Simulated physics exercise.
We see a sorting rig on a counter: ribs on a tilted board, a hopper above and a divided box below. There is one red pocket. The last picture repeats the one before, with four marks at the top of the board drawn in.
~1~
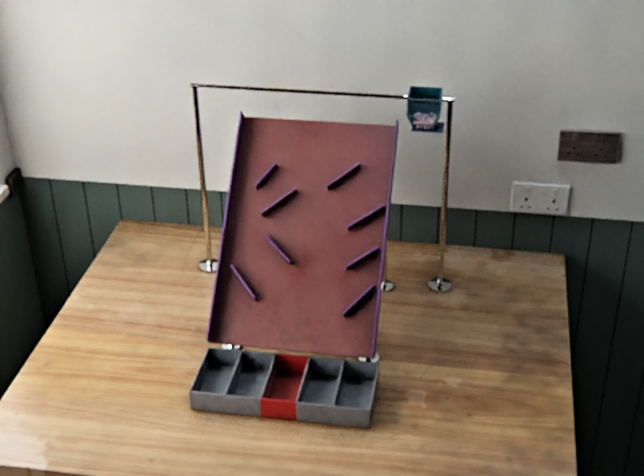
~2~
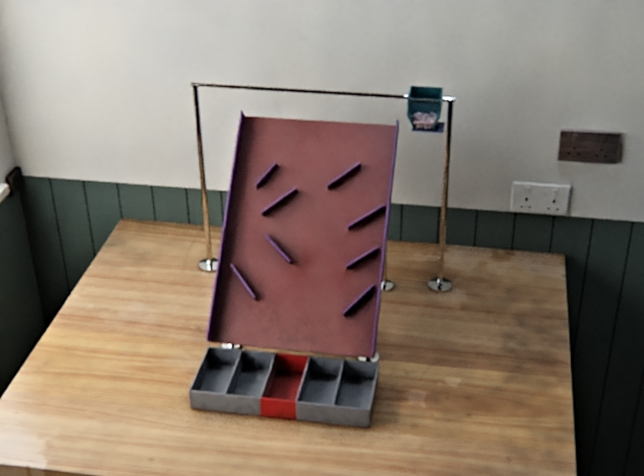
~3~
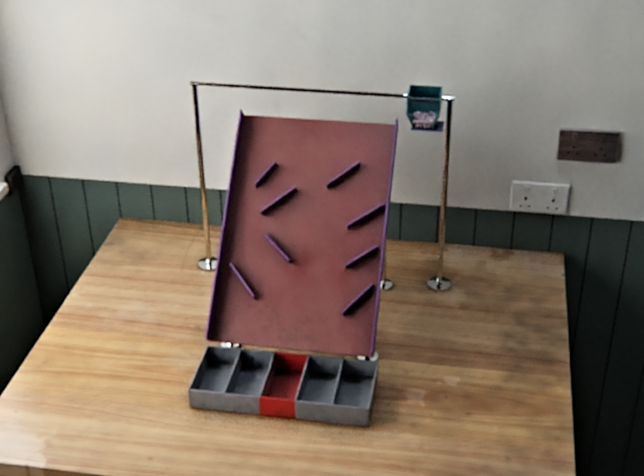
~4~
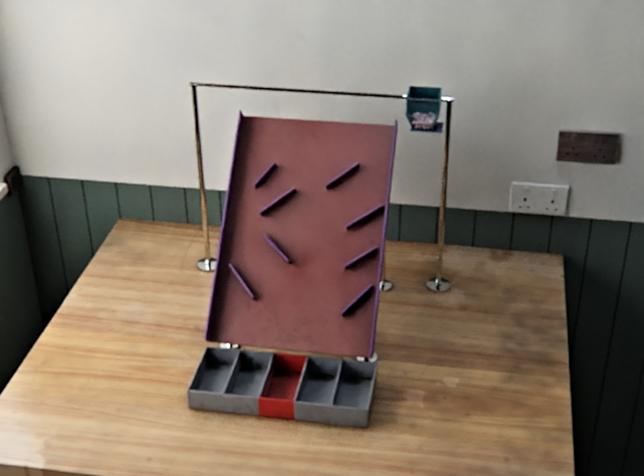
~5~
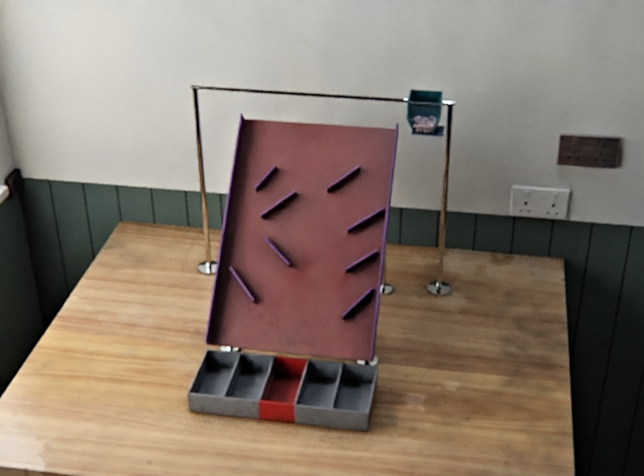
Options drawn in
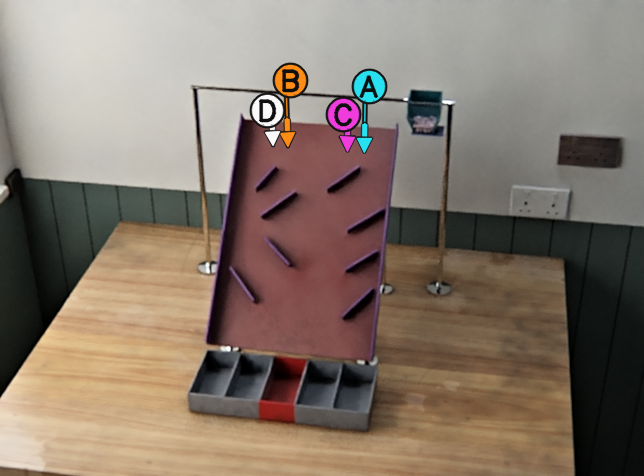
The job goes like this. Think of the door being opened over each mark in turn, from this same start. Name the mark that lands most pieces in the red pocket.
Choose A.
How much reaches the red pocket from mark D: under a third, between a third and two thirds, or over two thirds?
Mark D gives under a third.
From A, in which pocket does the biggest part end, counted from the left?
The third from the left.
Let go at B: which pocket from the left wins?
It is the first one.
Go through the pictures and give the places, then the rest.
In the first picture, hopper near (422, 120), sugar pearls, door shut.
In the second picture, ribs (255, 185) to (276, 162), (327, 186) to (360, 162), (261, 212) to (296, 188).
In the third picture, ribs (347, 225) to (384, 203), (264, 233) to (289, 261), (345, 265) to (377, 246).
In the fourth picture, ribs (229, 264) to (253, 297), (341, 313) to (372, 284).
In the fifth picture, red pocket near (277, 411), number 3 of 5 from the left.
On the marked copy, mark A meets the board at (364, 147); mark B meets the board at (287, 141); mark C meets the board at (347, 146); mark D meets the board at (272, 140).
If A is chosen, close to a third in the red pocket, close to half in other pockets, a small share outside the box.
If B is chosen, a small share in the red pocket, the bulk in other pockets, a small share outside the box.
If C is chosen, close to a quarter in the red pocket, close to two thirds in other pockets, a small share outside the box.
If D is chosen, close to a quarter in the red pocket, close to two thirds in other pockets, a small share outside the box.
